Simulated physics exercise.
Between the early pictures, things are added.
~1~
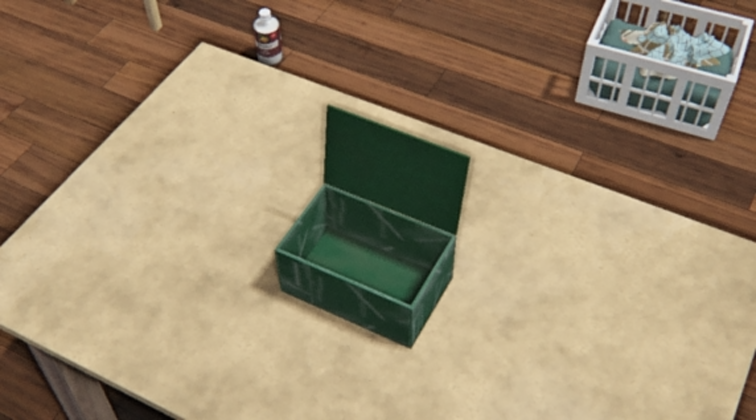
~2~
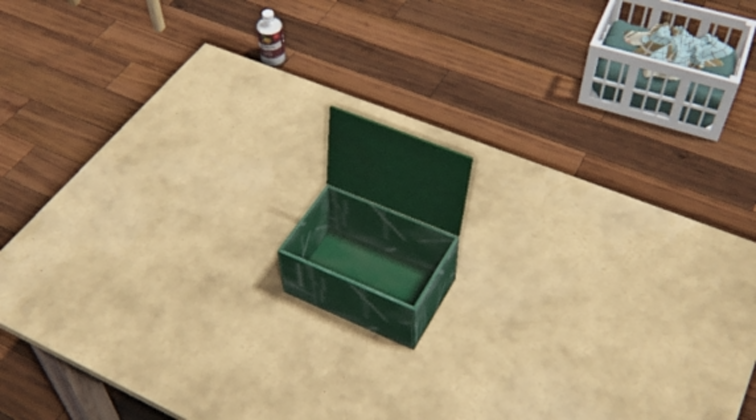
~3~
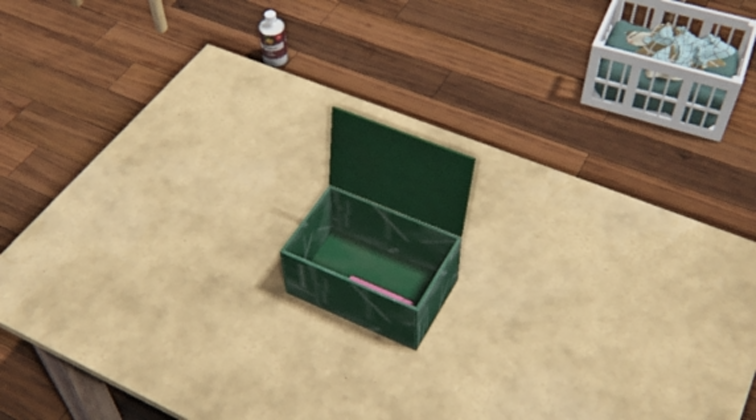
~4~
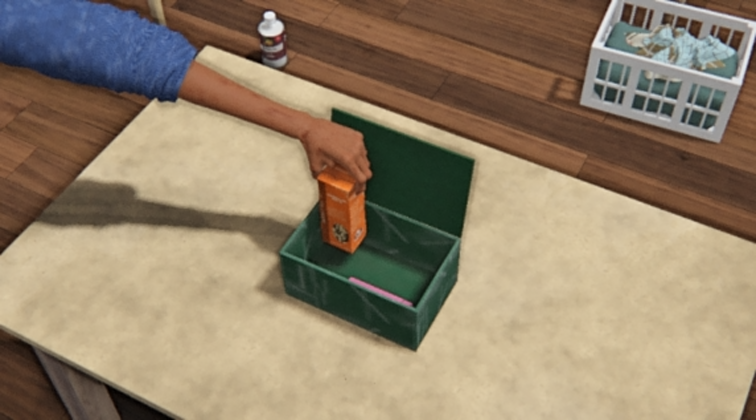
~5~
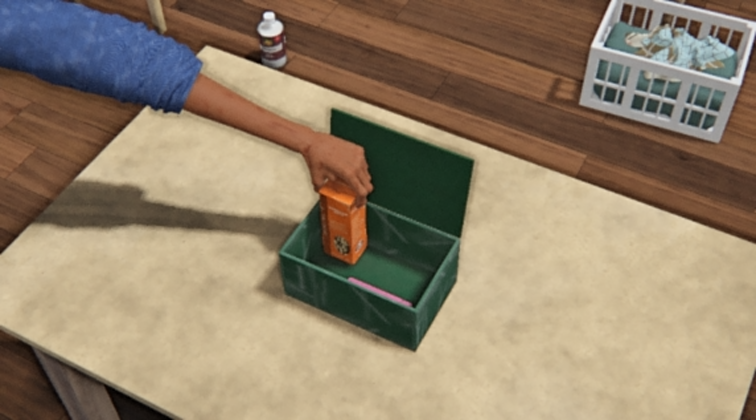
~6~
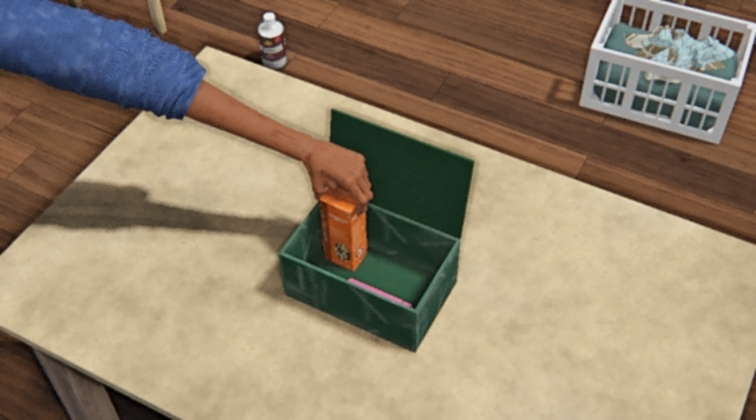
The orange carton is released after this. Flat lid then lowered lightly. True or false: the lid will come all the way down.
False.
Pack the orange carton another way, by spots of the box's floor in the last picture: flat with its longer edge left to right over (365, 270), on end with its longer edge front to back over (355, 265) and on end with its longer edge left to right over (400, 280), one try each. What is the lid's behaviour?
Lid, try 1: Fully down; try 2: Propped open; try 3: Propped open.
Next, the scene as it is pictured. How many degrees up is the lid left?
Roughly 20°.
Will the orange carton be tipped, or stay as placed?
Simply put, the orange carton gets tilted.
Then, 1.20 s on from there, lid starting down.
Then, 1.90 s on from there, lid 55° above the rim; orange carton turned 8° from how it was put near (341, 231).
Then, 2.30 s on from there, lid 22° above the rim; orange carton turned 37° from how it was put near (328, 250).
Then, 3.60 s on from there, lid 20° above the rim; orange carton turned 38° from how it was put near (327, 251).
In the end, lid 21° above the rim; toppled in the box, orange carton; pink shaker unmoved. At the end, from the last picture's camera, orange carton near (326, 252).
